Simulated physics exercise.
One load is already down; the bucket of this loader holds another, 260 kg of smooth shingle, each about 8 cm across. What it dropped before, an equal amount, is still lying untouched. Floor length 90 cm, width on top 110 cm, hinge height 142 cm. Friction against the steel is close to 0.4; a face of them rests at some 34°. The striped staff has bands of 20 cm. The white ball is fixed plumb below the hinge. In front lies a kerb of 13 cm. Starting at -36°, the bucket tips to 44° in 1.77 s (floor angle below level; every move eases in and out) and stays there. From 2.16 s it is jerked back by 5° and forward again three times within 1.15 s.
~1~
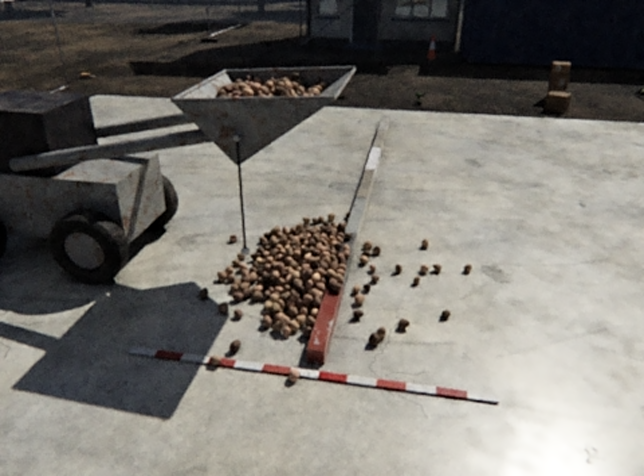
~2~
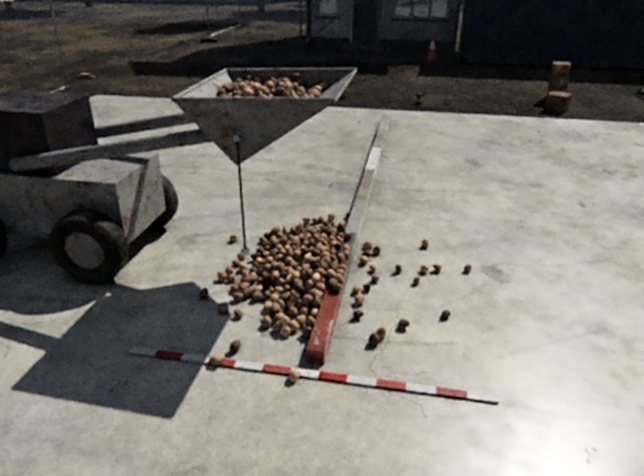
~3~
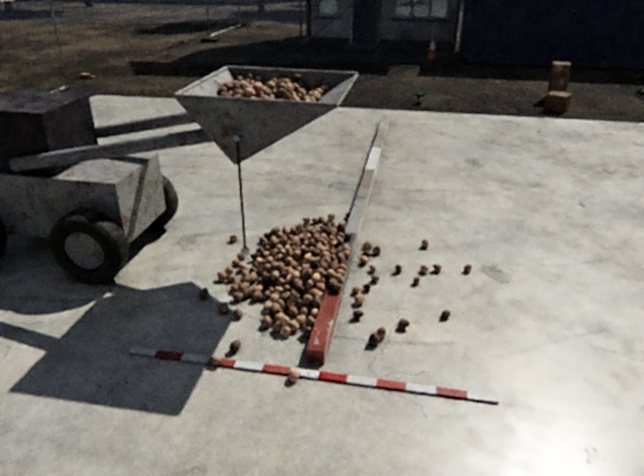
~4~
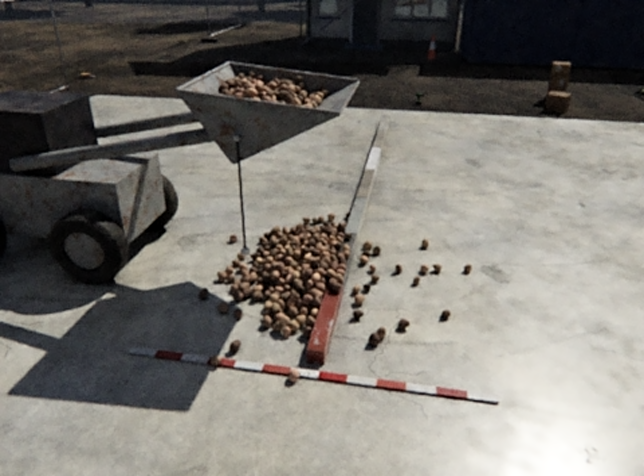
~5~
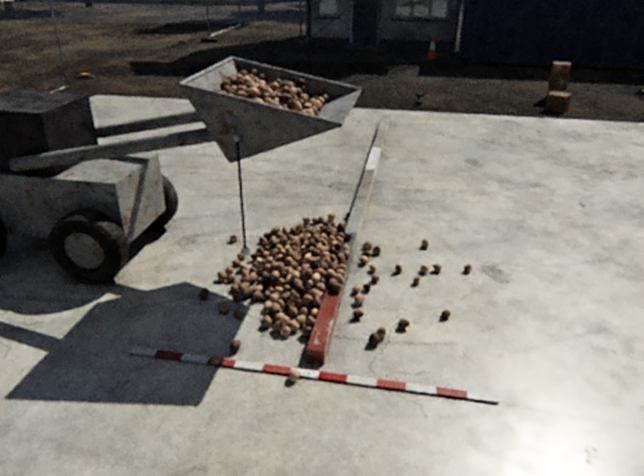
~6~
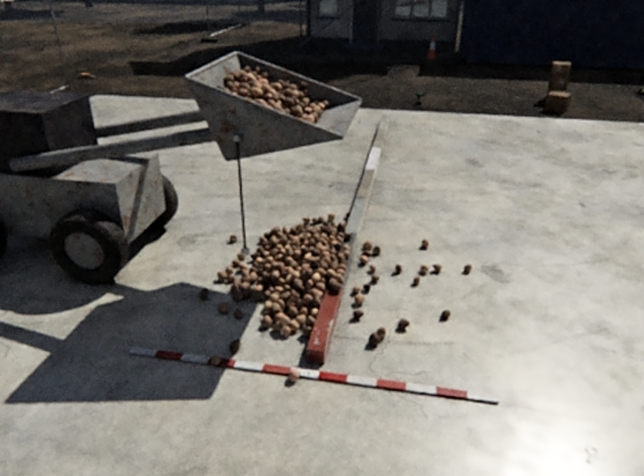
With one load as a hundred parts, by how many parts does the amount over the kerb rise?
About 93 per cent.
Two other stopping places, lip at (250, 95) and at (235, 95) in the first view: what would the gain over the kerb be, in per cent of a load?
About 10 and 0 per cent.
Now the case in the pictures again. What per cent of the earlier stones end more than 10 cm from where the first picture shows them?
About 5 per cent.
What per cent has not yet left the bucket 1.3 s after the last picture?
Roughly 15 per cent is still inside.
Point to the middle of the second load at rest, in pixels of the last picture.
Around (397, 276).
Then, 0.7 s after the last picture the floor is at 32°; in per cent of one load, 99 in the bucket, 96 on this side of the kerb, 5 over the kerb; the foremost stones are at (428, 277).
Then, 1.3 s after the last picture the floor is at 44°; in per cent of one load, 17 in the bucket, 126 on this side of the kerb, 57 over the kerb; the foremost stones are at (436, 274).
Then, 3.2 s after the last picture the floor is at 44°; in per cent of one load, 0 in the bucket, 102 on this side of the kerb, 98 over the kerb; the foremost stones are at (540, 292).
Then, 5.8 s after the last picture the floor is at 44°; in per cent of one load, 0 in the bucket, 102 on this side of the kerb, 98 over the kerb; the foremost stones are at (540, 292). Net gain over the kerb, 93.
